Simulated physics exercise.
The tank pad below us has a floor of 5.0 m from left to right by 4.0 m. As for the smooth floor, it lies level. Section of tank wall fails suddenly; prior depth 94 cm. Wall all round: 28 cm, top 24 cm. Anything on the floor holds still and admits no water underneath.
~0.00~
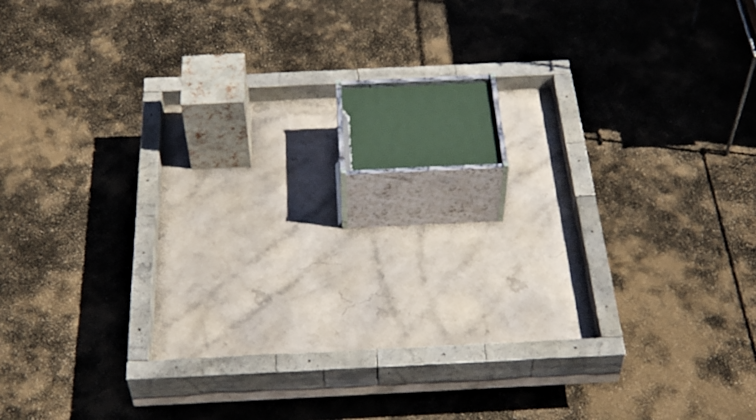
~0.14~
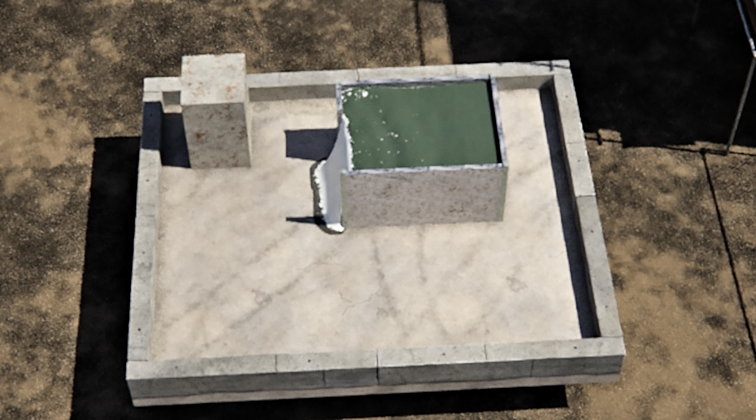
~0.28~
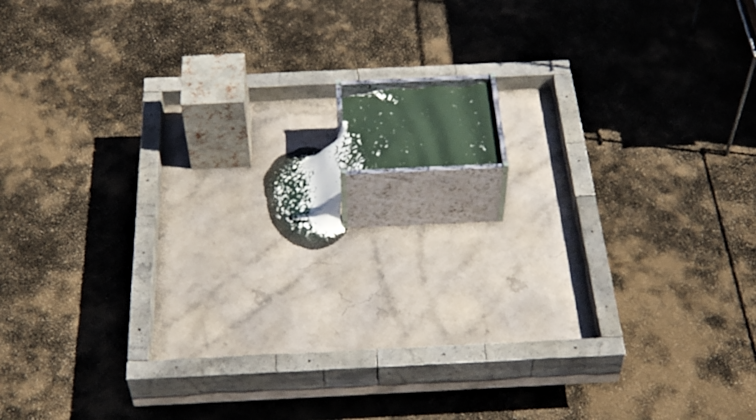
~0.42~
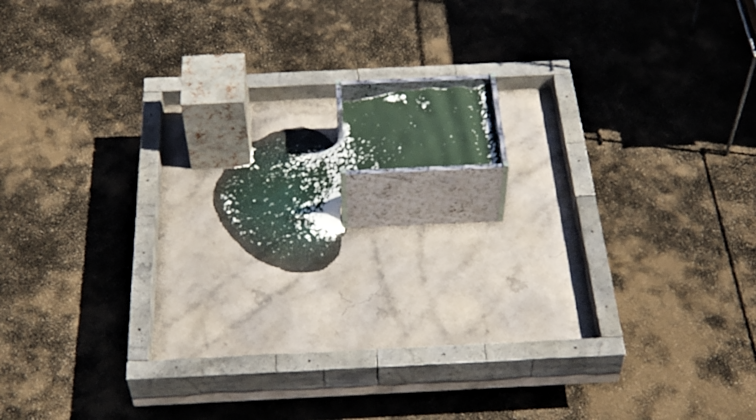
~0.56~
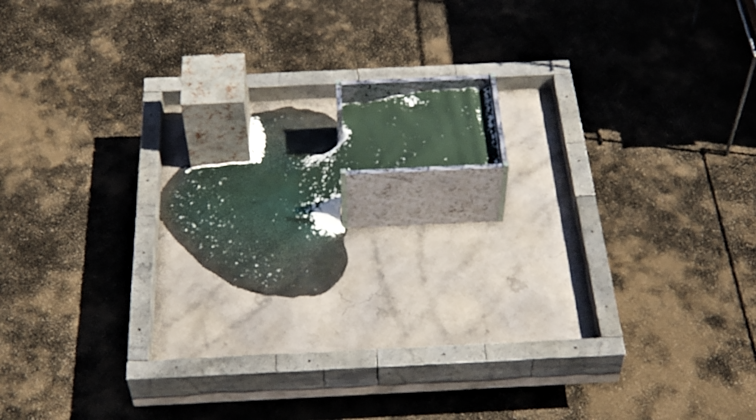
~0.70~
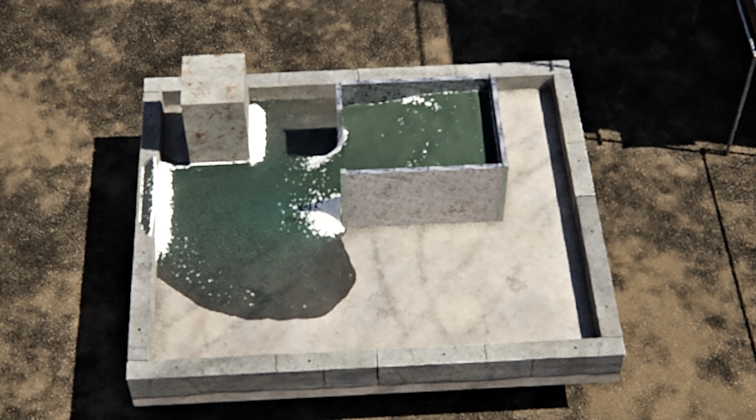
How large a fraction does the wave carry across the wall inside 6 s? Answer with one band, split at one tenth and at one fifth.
One tenth to one fifth.
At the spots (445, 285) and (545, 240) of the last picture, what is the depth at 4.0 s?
It's near 4 cm at the first point and near 4 cm at the second.
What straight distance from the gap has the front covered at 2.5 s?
3.4 m.
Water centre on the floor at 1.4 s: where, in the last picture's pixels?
It lies at roughly (325, 199) in pixels.
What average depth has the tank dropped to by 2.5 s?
Around 31 cm on average.
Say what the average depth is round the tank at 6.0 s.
10 cm or so.
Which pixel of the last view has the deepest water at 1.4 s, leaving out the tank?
Roughly pixel (162, 197).
After 1.1 s water covers 40 % of the floor and is deepest (68 cm) near (162, 197); 0 % is over the wall.
After 1.4 s water covers 40 % of the floor and is deepest (64 cm) near (162, 197); 2 % is over the wall.
After 2.5 s water covers 50 % of the floor and is deepest (44 cm) near (153, 372); 10 % is over the wall.
After 4.0 s water covers 80 % of the floor and is deepest (22 cm) near (162, 185); 13 % is over the wall.
After 6.0 s water covers 80 % of the floor and is deepest (21 cm) near (551, 167); 13 % is over the wall.
